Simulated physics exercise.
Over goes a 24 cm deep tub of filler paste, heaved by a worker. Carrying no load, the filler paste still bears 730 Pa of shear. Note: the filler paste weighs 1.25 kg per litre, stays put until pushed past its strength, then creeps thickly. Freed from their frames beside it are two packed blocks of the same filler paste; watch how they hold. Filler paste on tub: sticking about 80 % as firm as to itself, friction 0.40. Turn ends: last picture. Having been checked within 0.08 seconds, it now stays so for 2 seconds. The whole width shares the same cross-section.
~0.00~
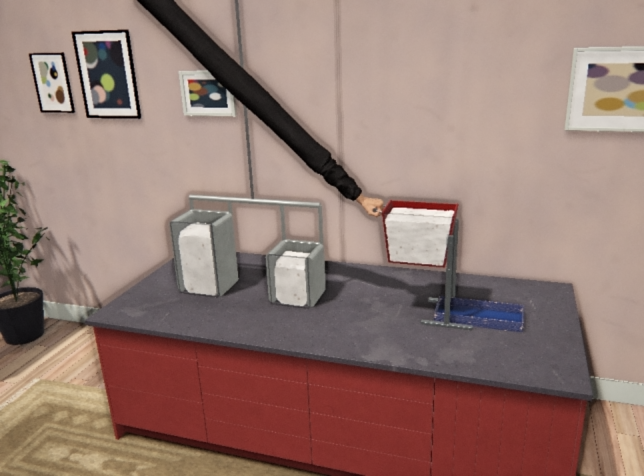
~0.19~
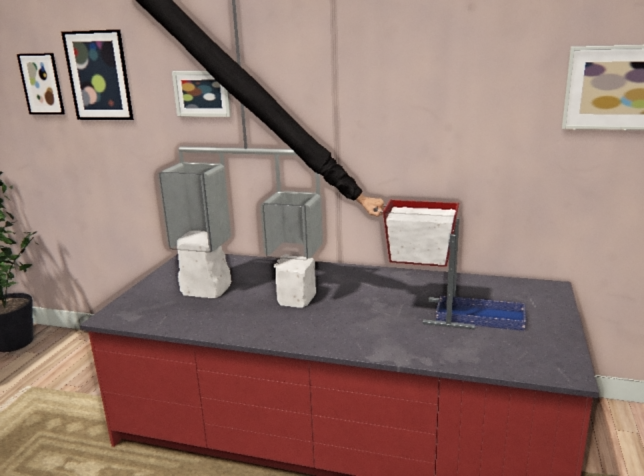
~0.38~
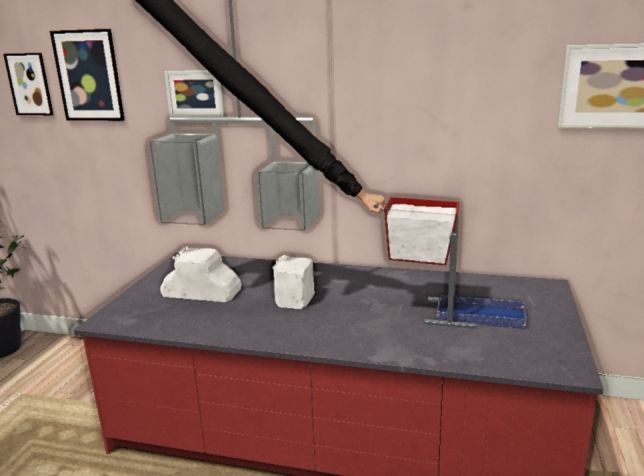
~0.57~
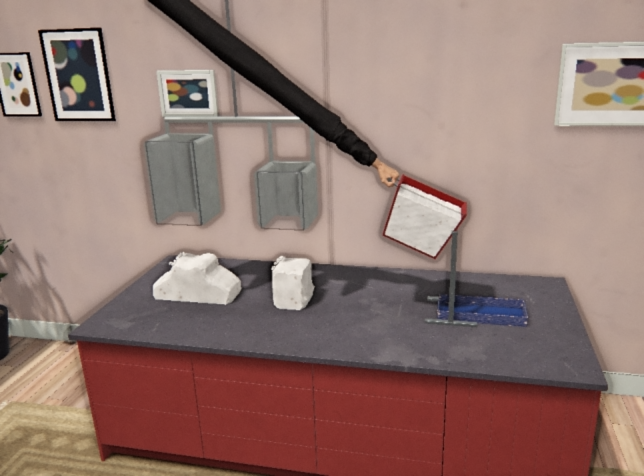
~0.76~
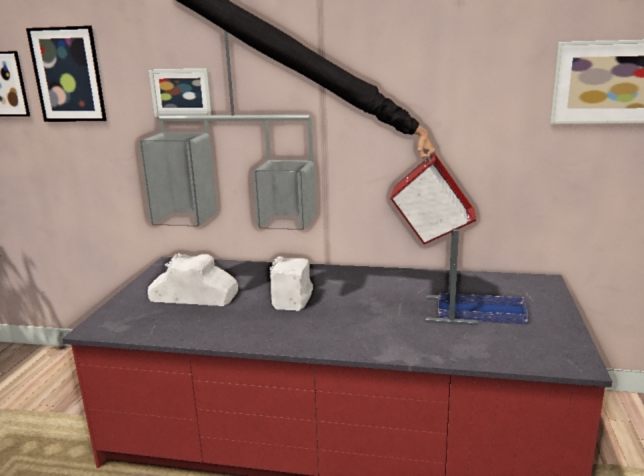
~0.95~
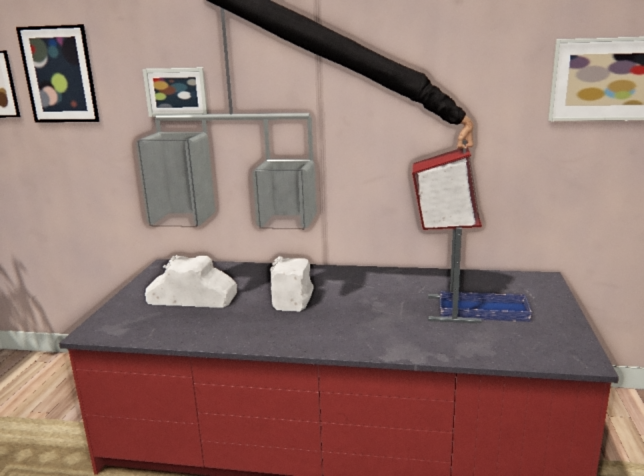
Grey moulds lifting off two white blocks, the left one slumping, then a black-sleeved arm tilting a red tub of white paste steeply rightward.
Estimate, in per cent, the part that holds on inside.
The part holding on inside is about 64 %.
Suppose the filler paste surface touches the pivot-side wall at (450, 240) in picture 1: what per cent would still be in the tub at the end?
It would come to roughly 100 percent.
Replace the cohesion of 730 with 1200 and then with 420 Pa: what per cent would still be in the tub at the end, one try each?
100 %, then 45 %.
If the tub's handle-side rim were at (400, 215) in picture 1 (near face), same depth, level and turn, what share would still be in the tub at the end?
Remaining in tub at end: Approx. 100 %.
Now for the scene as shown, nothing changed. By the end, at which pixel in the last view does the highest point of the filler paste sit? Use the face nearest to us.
On the near face, the top ends up close to (457, 191).
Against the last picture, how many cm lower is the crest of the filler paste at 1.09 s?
I reckon it's close to 4 cm.
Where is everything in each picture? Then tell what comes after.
Handle-side rim at (384, 212), tilt 0 degrees; highest point of the filler paste at (442, 223); test blocks 35 cm, 23 cm high (left to right), in the first picture.
Handle-side rim at (385, 212), tilt 0 degrees; highest point of the filler paste at (444, 222); test blocks 32 cm, 22 cm high (left to right), in the second picture.
Handle-side rim at (386, 209), tilt 2 degrees; highest point of the filler paste at (393, 216); test blocks 23 cm, 22 cm high (left to right), in the third picture.
Handle-side rim at (400, 185), tilt 23 degrees; highest point of the filler paste at (399, 195); test blocks 21 cm, 22 cm high (left to right), in the fourth picture.
Handle-side rim at (435, 162), tilt 54 degrees; highest point of the filler paste at (427, 171); test blocks 21 cm, 22 cm high (left to right), in the fifth picture.
Handle-side rim at (470, 157), tilt 79 degrees; highest point of the filler paste at (462, 163); test blocks 21 cm, 22 cm high (left to right), in the sixth picture.
By 1.09 s, the tub is at 79 degrees and holds 99 %.
By 1.26 s, the tub is at 79 degrees and holds 84 %.
By 1.43 s, the tub is at 79 degrees and holds 73 %.
By 1.60 s, the tub is at 79 degrees and holds 66 %.
By 2.95 s, at the end, the tub is at 79 degrees and holds 64 %.
